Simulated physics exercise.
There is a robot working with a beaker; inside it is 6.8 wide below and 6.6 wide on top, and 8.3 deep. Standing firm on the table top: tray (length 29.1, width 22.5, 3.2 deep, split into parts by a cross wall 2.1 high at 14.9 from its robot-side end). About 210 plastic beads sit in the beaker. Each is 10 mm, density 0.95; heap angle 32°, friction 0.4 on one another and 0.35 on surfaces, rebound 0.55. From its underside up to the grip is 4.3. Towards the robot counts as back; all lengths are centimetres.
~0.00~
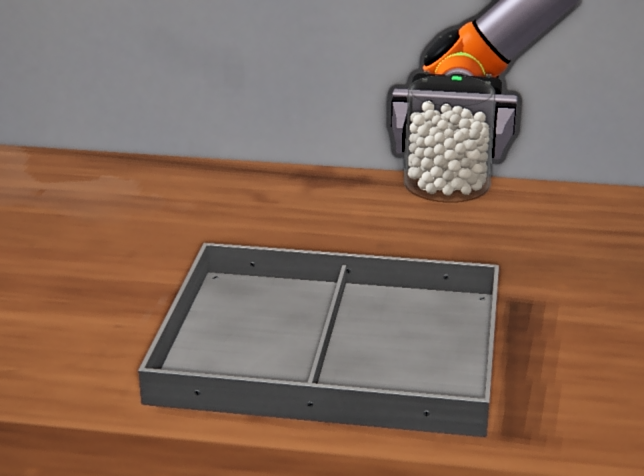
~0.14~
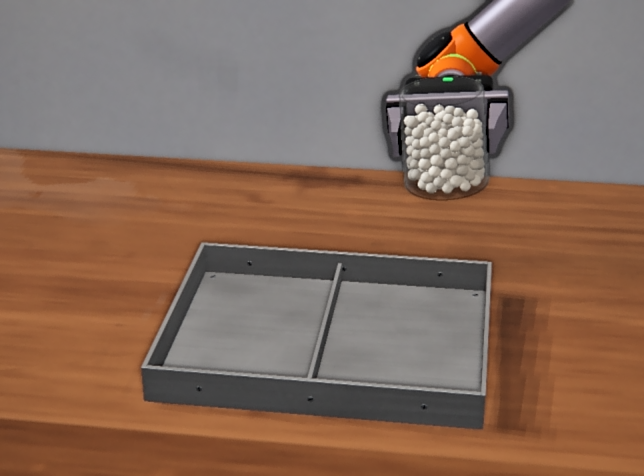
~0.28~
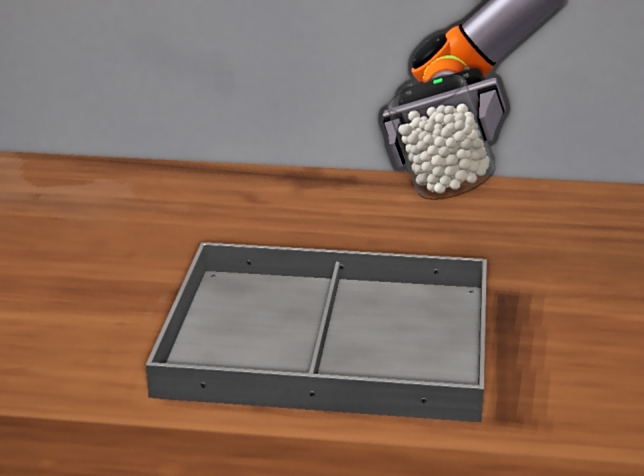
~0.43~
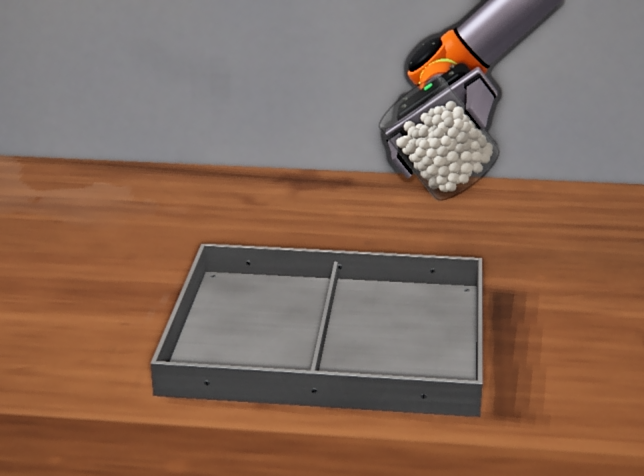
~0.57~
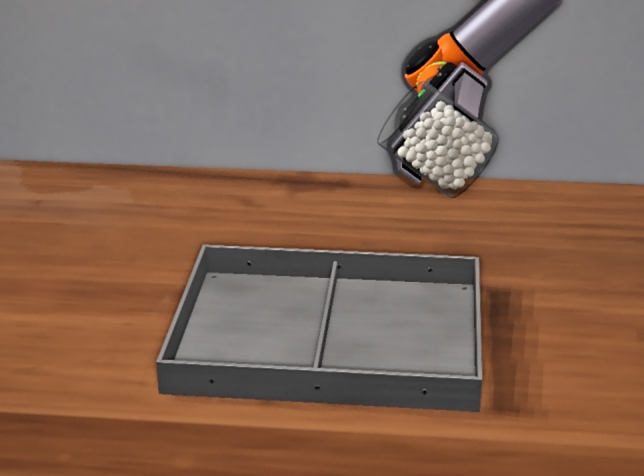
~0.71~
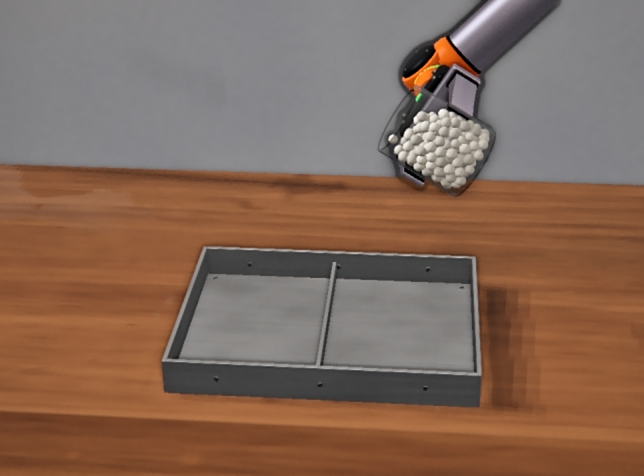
A robot gripper holding a clear beaker full of white beads drifted slightly left, then steadily tilted it well over to one side above a wooden table with a divided grey tray, the beads shifting inside.
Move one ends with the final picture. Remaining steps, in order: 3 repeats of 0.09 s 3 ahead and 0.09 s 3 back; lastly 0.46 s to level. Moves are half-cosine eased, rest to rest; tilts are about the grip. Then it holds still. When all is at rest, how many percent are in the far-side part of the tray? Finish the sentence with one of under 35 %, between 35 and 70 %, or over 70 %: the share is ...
The share is under 35 %.
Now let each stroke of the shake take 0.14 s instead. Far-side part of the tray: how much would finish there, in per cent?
That gives about 0 percent.
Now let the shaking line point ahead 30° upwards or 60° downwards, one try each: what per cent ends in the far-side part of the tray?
Estimates, in order: 25 % then 0 %.
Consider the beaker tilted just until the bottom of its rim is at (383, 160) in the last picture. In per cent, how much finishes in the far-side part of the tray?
Somewhere around 35 %.
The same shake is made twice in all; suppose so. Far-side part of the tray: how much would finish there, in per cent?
15 per cent or so.
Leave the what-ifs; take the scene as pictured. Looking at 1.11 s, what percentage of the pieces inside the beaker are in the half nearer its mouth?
Mouth half share: Roughly 30 %.
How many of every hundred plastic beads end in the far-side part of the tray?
Estimate: Near 15 %.
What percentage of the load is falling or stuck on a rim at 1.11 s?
That comes to about 8 per cent, more or less.
By 1.11 s, tilted 59° forward, highest piece 23 above the table; 173 in the beaker, 15 in the far-side part, 6 in the robot-side part, 17 in flight or on a rim.
By 1.51 s, tilted 23° forward, highest piece 25 above the table; 159 in the beaker, 31 in the far-side part, 20 in the robot-side part, 1 on the table or floor.
By 1.91 s, level, highest piece 25 above the table; 159 in the beaker, 31 in the far-side part, 20 in the robot-side part, 1 on the table or floor.
By 2.96 s, level, highest piece 25 above the table; 159 in the beaker, 31 in the far-side part, 20 in the robot-side part, 1 on the table or floor.
Final count, 159 in the beaker, 31 in the far-side part, 20 in the robot-side part, 1 on the table or floor. That is 15 % in the far-side part of the tray.
